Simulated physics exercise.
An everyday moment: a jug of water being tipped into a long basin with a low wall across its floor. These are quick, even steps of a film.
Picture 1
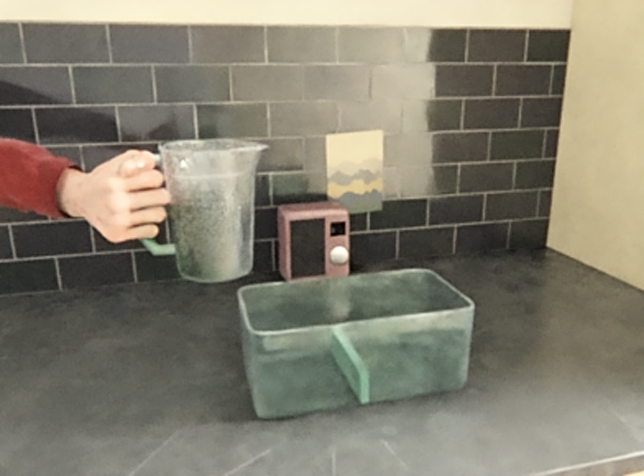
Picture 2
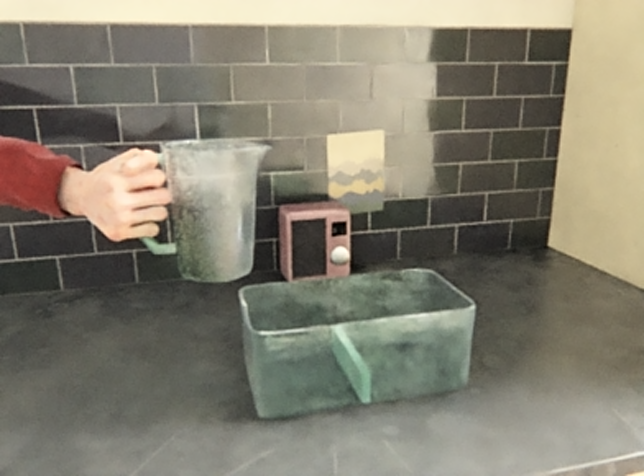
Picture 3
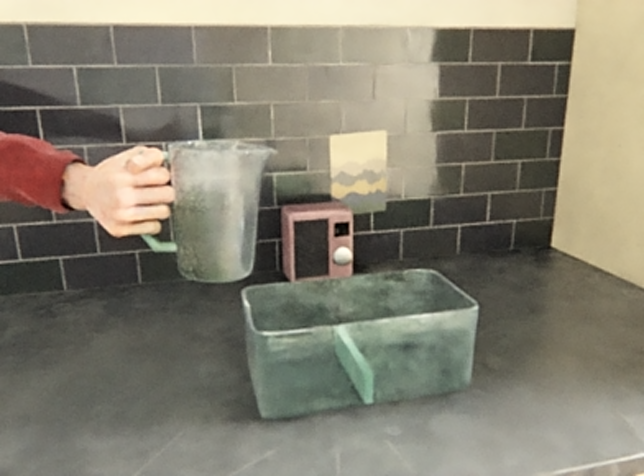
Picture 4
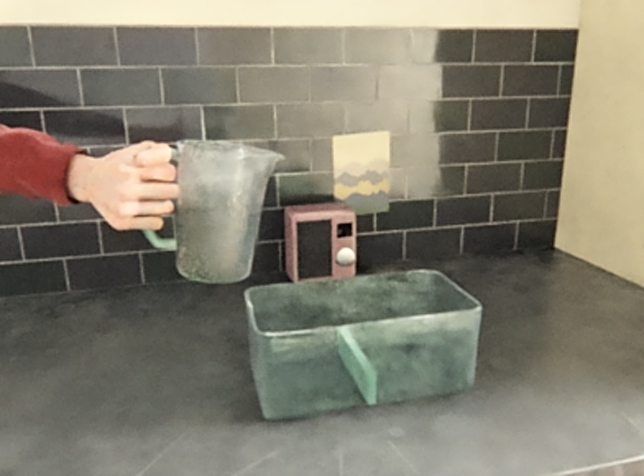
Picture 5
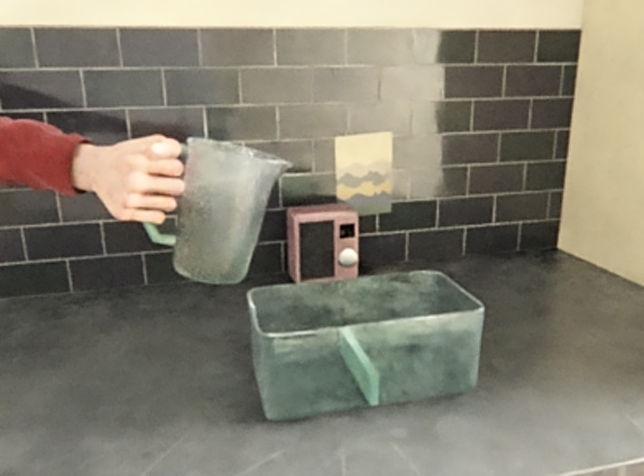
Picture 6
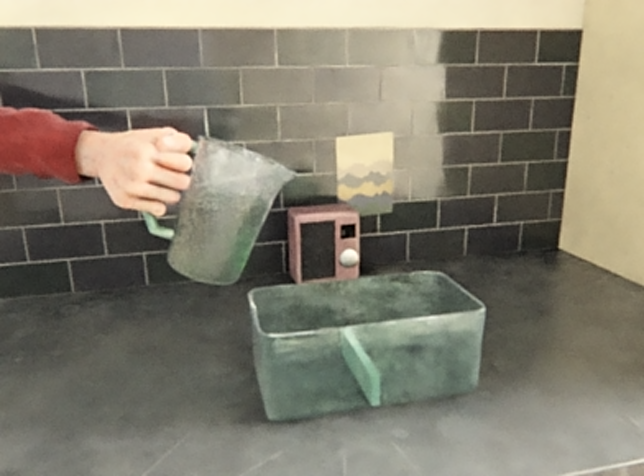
A hand in a red sleeve held a clear jug by its handle above a long glass basin with a low divider, then tilted it gradually to the right, slowly at first and then further.
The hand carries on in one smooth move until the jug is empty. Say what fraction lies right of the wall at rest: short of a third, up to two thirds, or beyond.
It comes to not even a third.
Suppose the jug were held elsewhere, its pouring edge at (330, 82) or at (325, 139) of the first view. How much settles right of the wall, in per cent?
Near 85 % and 95 %.
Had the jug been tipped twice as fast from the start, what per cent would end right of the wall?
About 15 per cent.
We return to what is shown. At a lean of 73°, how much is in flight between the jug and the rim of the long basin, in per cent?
Roughly 5 in a hundred.
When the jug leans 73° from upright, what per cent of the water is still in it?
Close to 95 per cent.
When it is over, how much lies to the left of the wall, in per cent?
About 90 per cent.
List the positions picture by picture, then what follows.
In the first frame, it leans 0°; its right rim is at (269, 145); the water meets the walls at (170, 199) and (250, 195); the long basin's rim runs from (243, 310) to (451, 288); the wall's top is at (348, 348).
In the second frame, it leans 1°; its right rim is at (271, 146); the water meets the walls at (172, 200) and (251, 195).
In the third frame, it leans 4°; its right rim is at (277, 150); the water meets the walls at (175, 200) and (254, 195).
In the fourth frame, it leans 9°; its right rim is at (285, 156); the water meets the walls at (179, 201) and (259, 196).
In the fifth frame, it leans 15°; its right rim is at (292, 164); the water meets the walls at (182, 202) and (263, 198).
In the sixth frame, it leans 23°; its right rim is at (299, 175); the water meets the walls at (182, 209) and (268, 198).
A moment on, the jug is tipped part way and 94 per cent is still to pour, 0 is left of the wall and 0 right of it.
Next, the jug is tipped on its side and 48 per cent is still to pour, 32 is left of the wall and 0 right of it.
Then the jug is tipped on its side and 11 per cent is still to pour, 74 is left of the wall and 5 right of it.
Later the jug is tipped on its side and 2 per cent is still to pour, 88 is left of the wall and 7 right of it.
In the end 90 per cent lies left of the wall, 8 right of it and 3 outside.
